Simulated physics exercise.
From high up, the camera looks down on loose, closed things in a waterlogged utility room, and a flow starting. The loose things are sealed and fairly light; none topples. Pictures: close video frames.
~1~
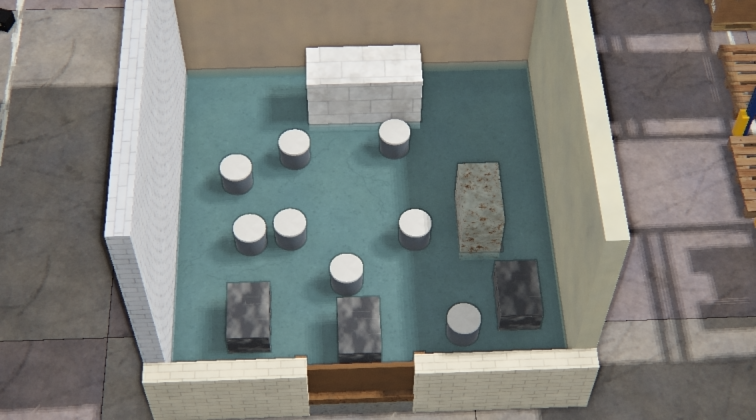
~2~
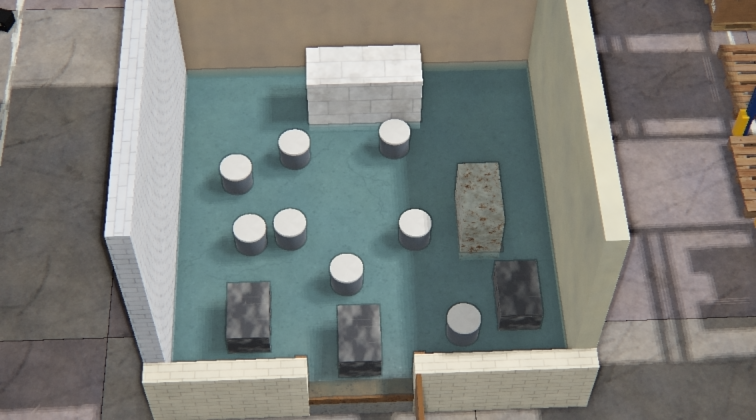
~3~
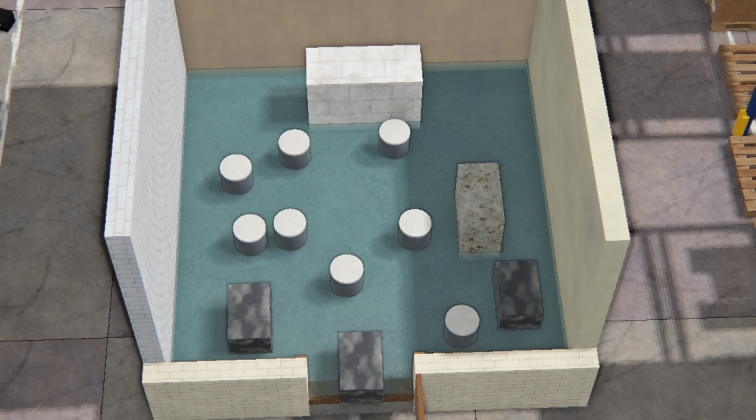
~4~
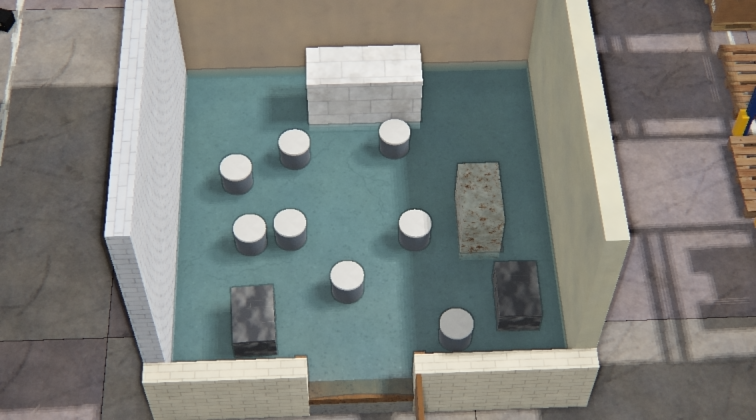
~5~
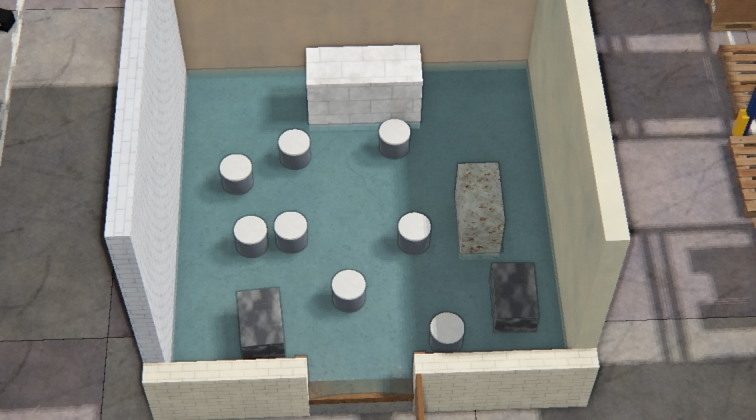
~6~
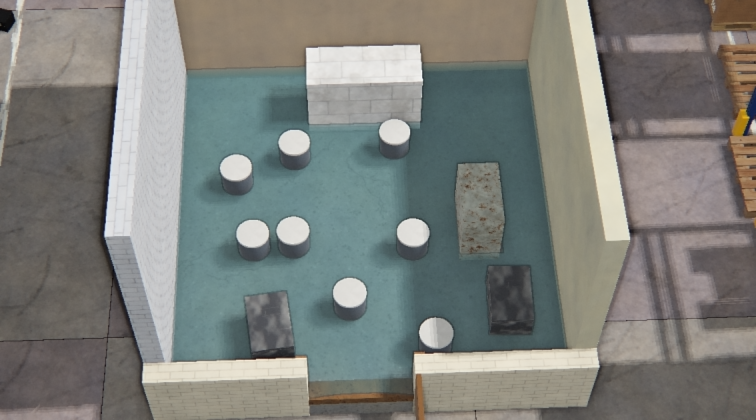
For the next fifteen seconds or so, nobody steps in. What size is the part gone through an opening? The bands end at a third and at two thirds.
I expect the portion to fall at two thirds or beyond.
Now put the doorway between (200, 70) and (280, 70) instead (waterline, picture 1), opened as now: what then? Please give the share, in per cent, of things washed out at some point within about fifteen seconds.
It comes to some 50 per cent of the lot.
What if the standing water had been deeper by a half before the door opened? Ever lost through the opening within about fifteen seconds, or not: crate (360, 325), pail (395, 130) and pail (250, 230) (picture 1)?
One after the other: Swept away, remains, swept away.
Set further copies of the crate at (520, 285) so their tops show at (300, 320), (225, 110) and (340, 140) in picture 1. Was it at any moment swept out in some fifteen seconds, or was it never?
Exits, remains, remains.
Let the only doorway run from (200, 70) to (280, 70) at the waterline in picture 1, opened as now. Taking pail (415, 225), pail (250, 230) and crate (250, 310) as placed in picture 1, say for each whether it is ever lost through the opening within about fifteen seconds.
Per object, as asked: Not flushed / flushed / not flushed.
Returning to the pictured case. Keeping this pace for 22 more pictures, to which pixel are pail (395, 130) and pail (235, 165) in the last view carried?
Estimated: (375, 170); (248, 235).
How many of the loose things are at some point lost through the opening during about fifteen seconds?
I get 8.
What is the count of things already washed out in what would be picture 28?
All told, it is 6.
A moment on, 1 of 11 are out; 10 afloat.
Next, 4 of 11 are out; 7 afloat.
Later, 6 of 11 are out; 5 afloat.
In the end, 8 of 11 are out; 3 afloat.
